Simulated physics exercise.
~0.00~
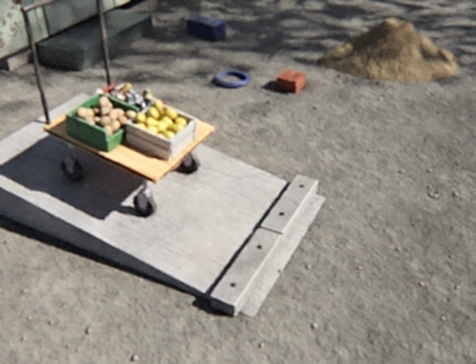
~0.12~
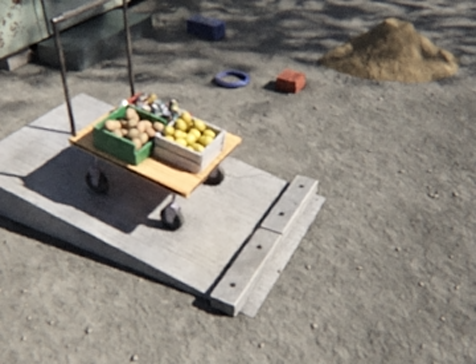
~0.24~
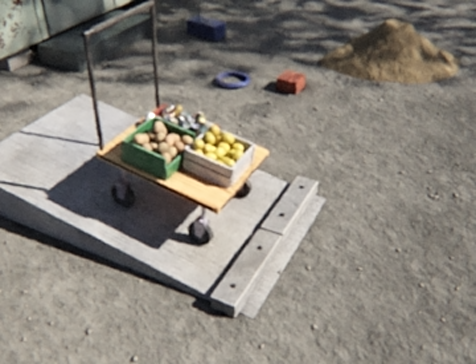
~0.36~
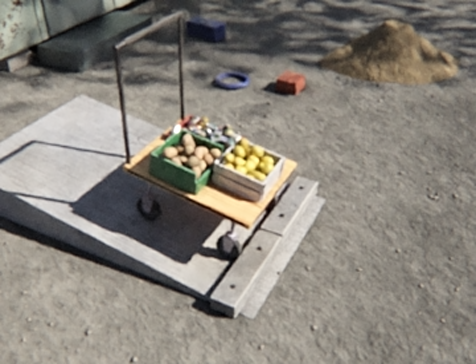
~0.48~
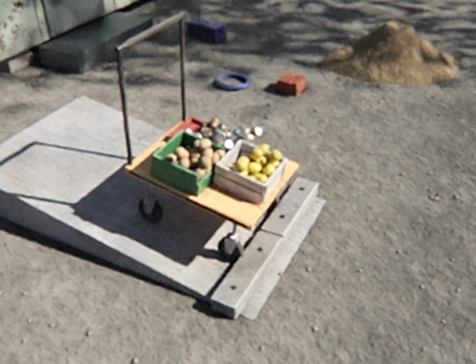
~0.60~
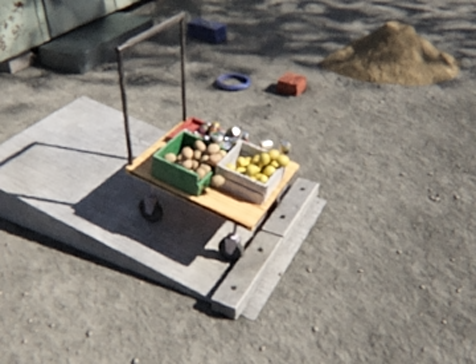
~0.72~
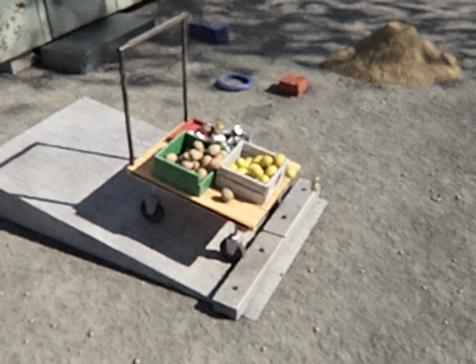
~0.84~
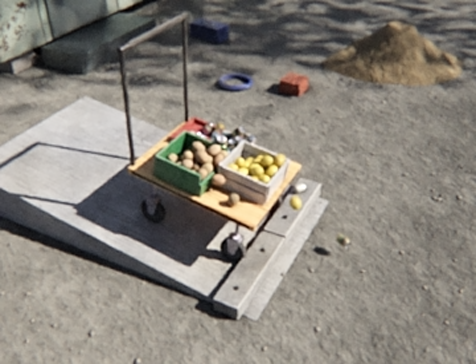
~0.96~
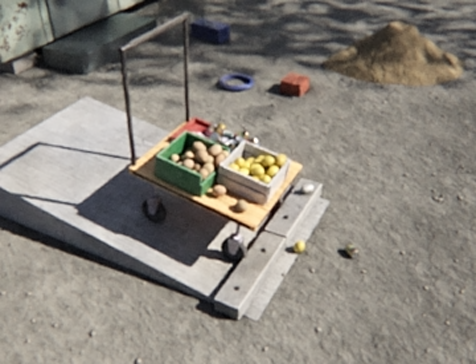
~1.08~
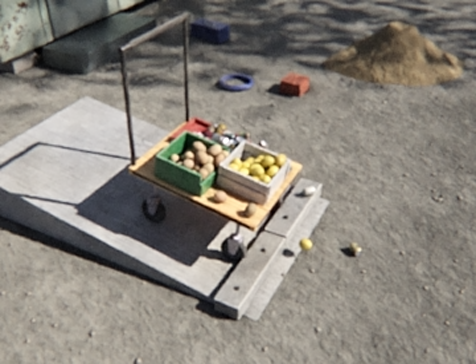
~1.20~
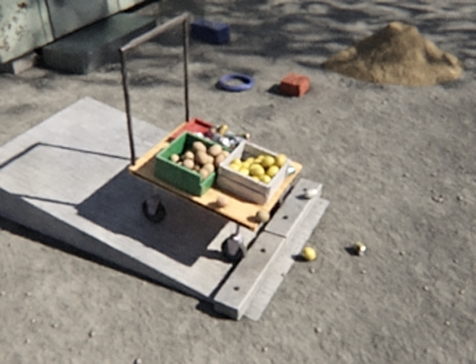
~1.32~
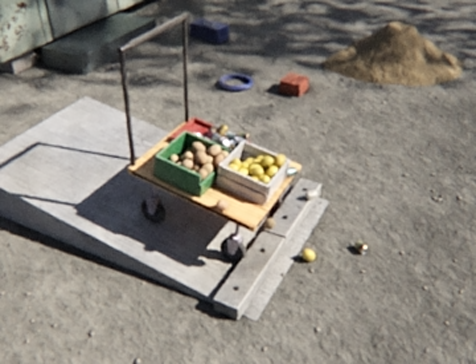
On a patch of grey gravelly ground, seen from above and to one side, an orange flatbed trolley with an upright handle stands on a pale ramp. It carries a green container of brown pieces at the left, a white one of yellow fruit at the right and a red one of small cans behind; a sand heap lies beyond. The trolley rolls down rightward and stops at the kerb. The loads jolt forward, and a few pieces spill onto the deck and over the edge. A yellow one and a small can come to rest on the gravel, most of the load still aboard.
